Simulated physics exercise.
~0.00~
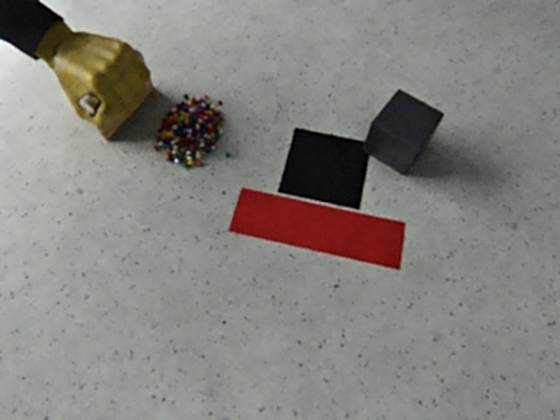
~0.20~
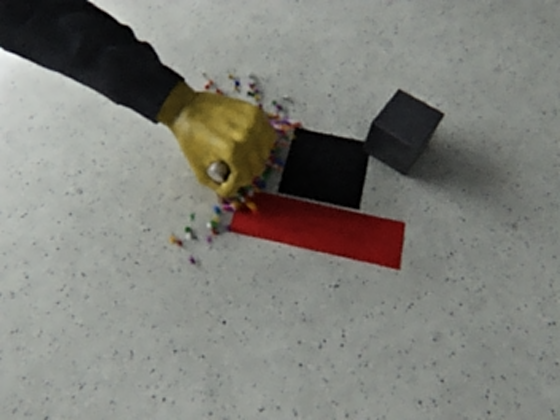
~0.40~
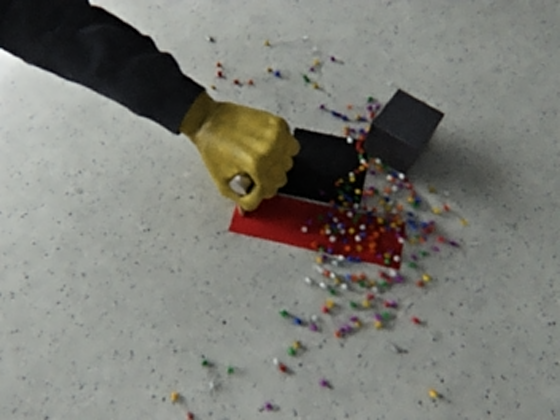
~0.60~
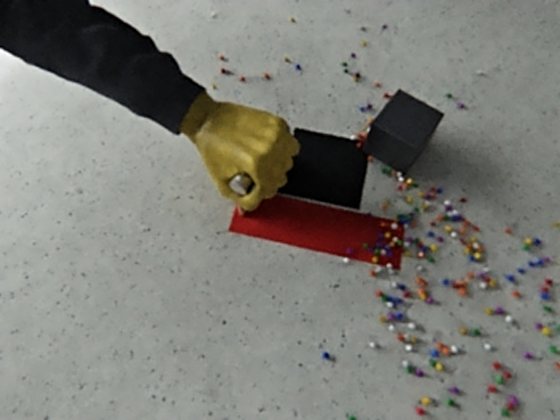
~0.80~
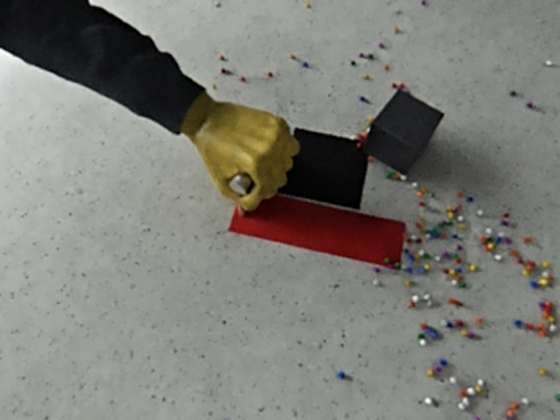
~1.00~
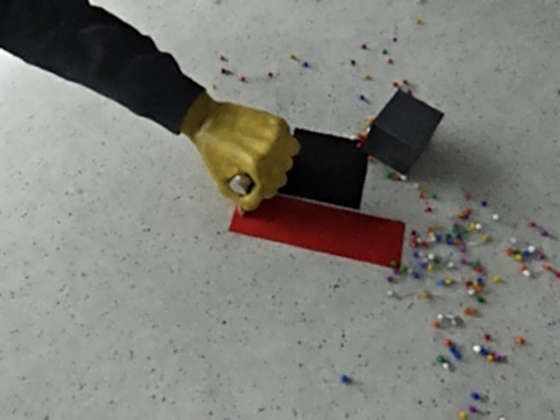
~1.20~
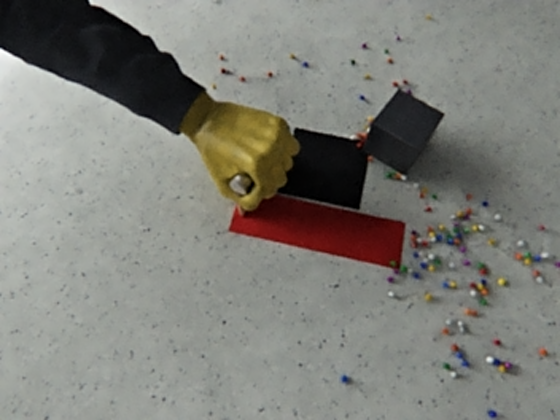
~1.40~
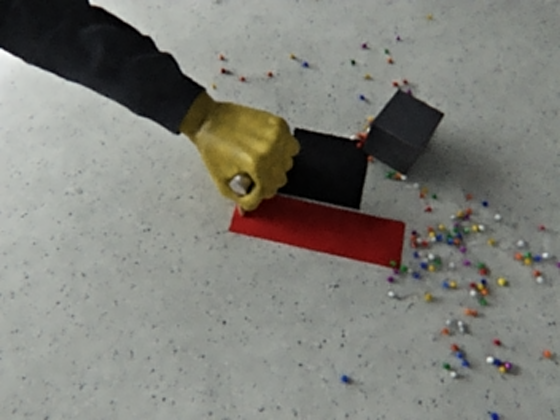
A pale, speckled floor is seen from above at a slant by a still camera. A gold-coloured fist in a dark sleeve rests at upper left beside a heap of multicoloured beads, with a black mat, a long red mat below it and a dark block to the right. The hand sweeps right and down, driving the beads across the mats. It halts by the left edges of the mats while the beads scatter onward past the block. They settle mostly at lower right, leaving both mats nearly clear, with a few strays above.
